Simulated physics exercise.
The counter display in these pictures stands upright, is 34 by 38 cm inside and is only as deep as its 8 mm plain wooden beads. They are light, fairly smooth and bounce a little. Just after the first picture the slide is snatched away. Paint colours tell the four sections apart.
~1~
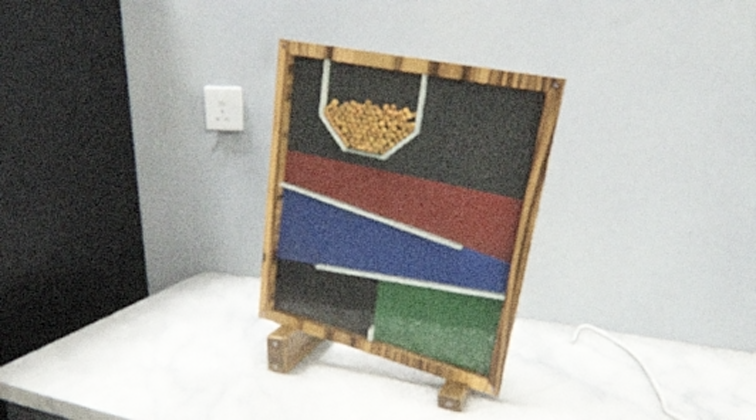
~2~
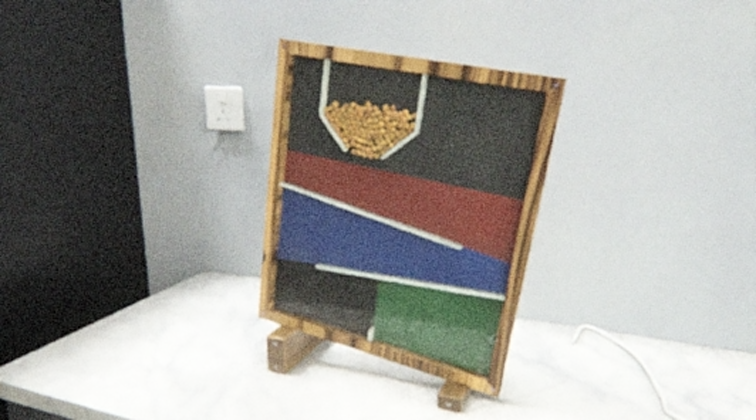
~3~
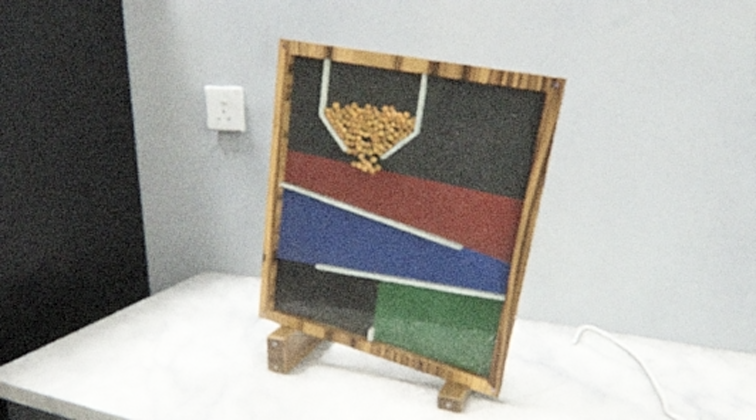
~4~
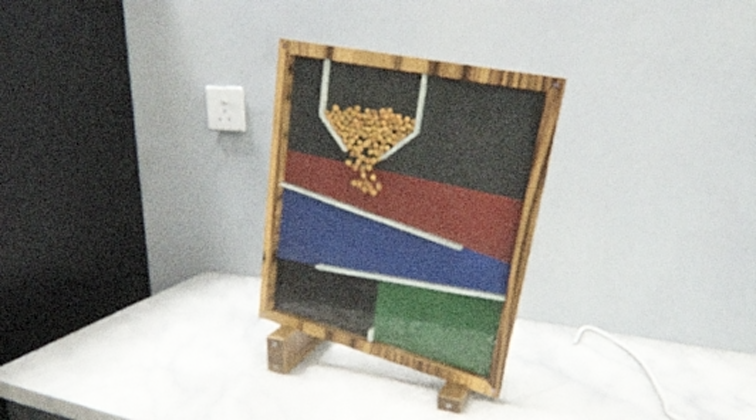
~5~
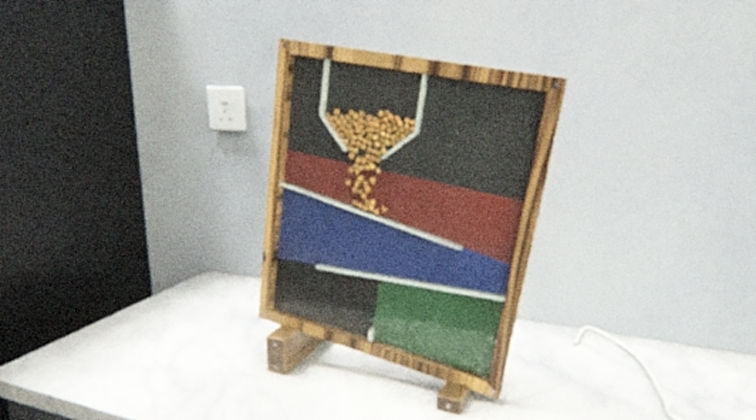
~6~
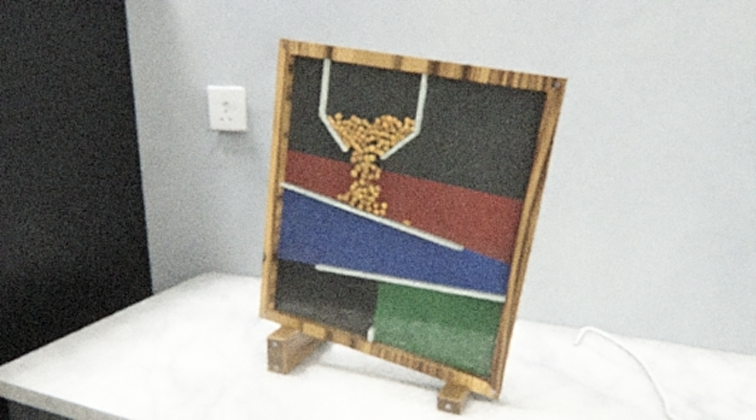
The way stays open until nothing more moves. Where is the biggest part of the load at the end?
It is blue.
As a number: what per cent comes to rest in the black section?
Roughly 0 per cent.
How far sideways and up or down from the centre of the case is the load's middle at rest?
Some 9 cm right and 6 cm below.
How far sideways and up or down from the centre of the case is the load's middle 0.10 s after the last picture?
About 2 cm left and 5 cm above.
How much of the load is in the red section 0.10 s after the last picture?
Some 65 per cent.
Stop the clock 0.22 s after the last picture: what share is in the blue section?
Some 5 per cent.
Then, 0.10 s after the last picture, the beads' middle is 2 cm left of and 5 cm above the centre; red 65 %.
Then, 0.22 s after the last picture, the beads' middle is 1 cm left of and 2 cm above the centre; red 90 %, blue 5 %.
Then, 0.45 s after the last picture, the beads' middle is 3 cm right of and 1 cm below the centre; red 75 %, blue 25 %.
At rest 2.5 s after the last picture, red 25 %, blue 75 %, green 0 %, black 0 %.
